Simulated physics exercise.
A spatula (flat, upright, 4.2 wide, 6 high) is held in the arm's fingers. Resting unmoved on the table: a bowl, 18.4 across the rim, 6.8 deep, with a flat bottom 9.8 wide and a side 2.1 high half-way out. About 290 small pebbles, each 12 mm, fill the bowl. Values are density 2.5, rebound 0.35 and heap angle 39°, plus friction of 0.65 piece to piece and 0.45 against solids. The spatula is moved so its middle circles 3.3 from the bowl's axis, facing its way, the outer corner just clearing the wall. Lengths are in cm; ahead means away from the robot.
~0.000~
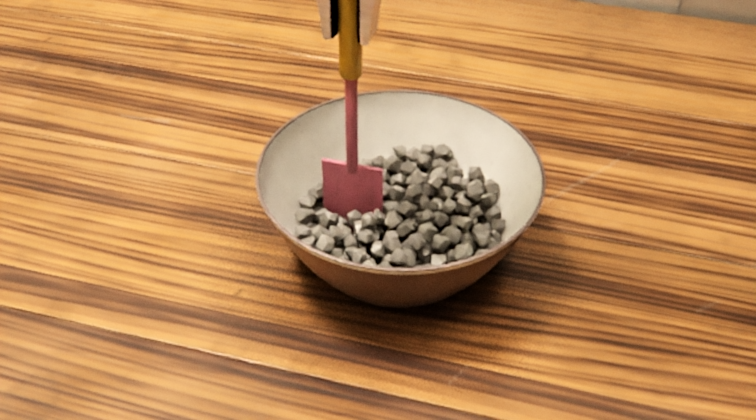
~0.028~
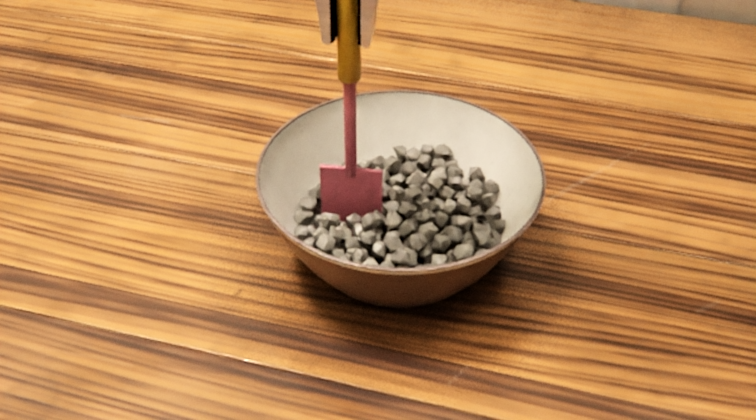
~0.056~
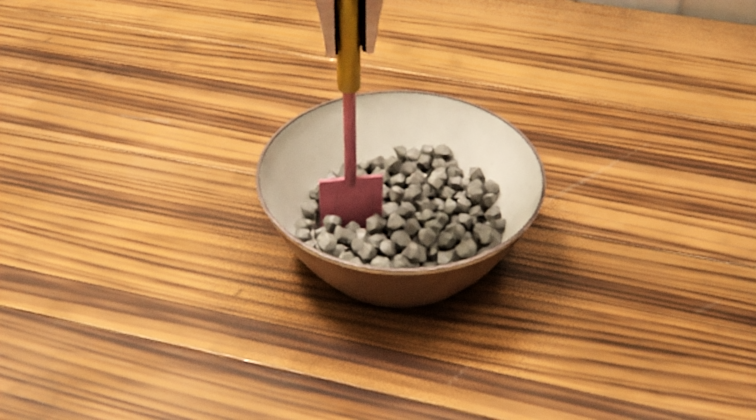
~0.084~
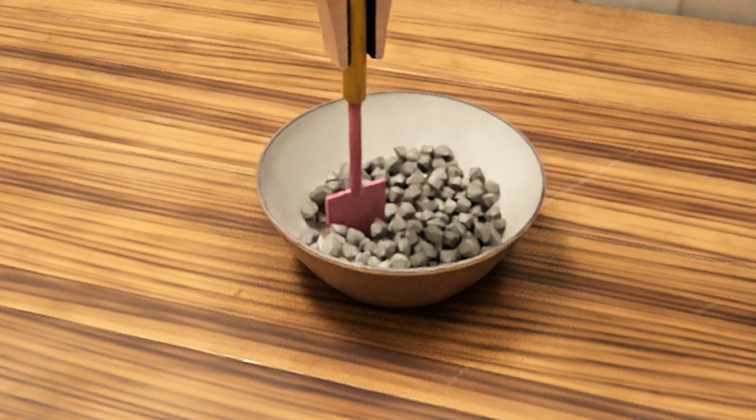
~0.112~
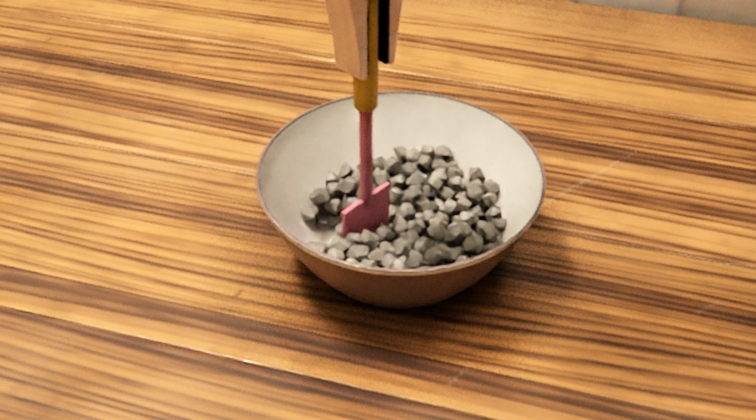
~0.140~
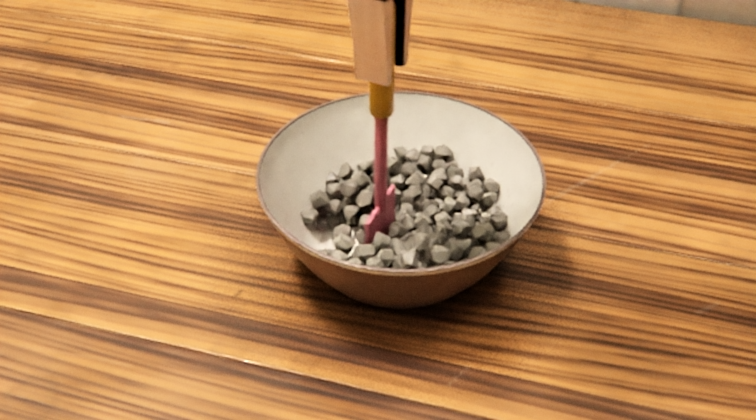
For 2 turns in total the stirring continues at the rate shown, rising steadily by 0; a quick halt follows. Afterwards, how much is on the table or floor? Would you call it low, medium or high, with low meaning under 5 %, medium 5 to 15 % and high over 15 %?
I would call it medium, 5 to 15 %.
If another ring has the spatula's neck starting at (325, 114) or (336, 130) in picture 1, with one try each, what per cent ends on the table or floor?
Near 30 per cent and near 35 per cent, in that order.
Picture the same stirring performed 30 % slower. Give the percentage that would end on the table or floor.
5 per cent.
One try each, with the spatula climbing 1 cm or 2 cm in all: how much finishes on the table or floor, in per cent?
Some 10 and some 5 per cent.
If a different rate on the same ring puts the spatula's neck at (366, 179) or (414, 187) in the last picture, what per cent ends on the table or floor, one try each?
Around 5 and 20 percent, in that order.
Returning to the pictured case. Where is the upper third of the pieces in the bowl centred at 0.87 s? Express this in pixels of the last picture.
Near pixel (468, 160).
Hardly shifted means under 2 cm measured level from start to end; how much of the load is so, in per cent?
That comes to some 5 per cent.
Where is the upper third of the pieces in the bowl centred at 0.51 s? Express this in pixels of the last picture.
About (323, 171) in the last picture.
After 0.51 s, 332° round, highest piece 8 above the table; 284 in the bowl, 4 on the table or floor, 1 in flight or on the tool.
After 0.87 s, 221° round, highest piece 8 above the table; 273 in the bowl, 13 on the table or floor, 3 in flight or on the tool.
After 1.25 s, 0° round, highest piece 8 above the table; 263 in the bowl, 26 on the table or floor.
After 1.95 s, 0° round, highest piece 8 above the table; 263 in the bowl, 26 on the table or floor.
At rest, 263 in the bowl, 26 on the table or floor. That is 9 % on the table or floor.
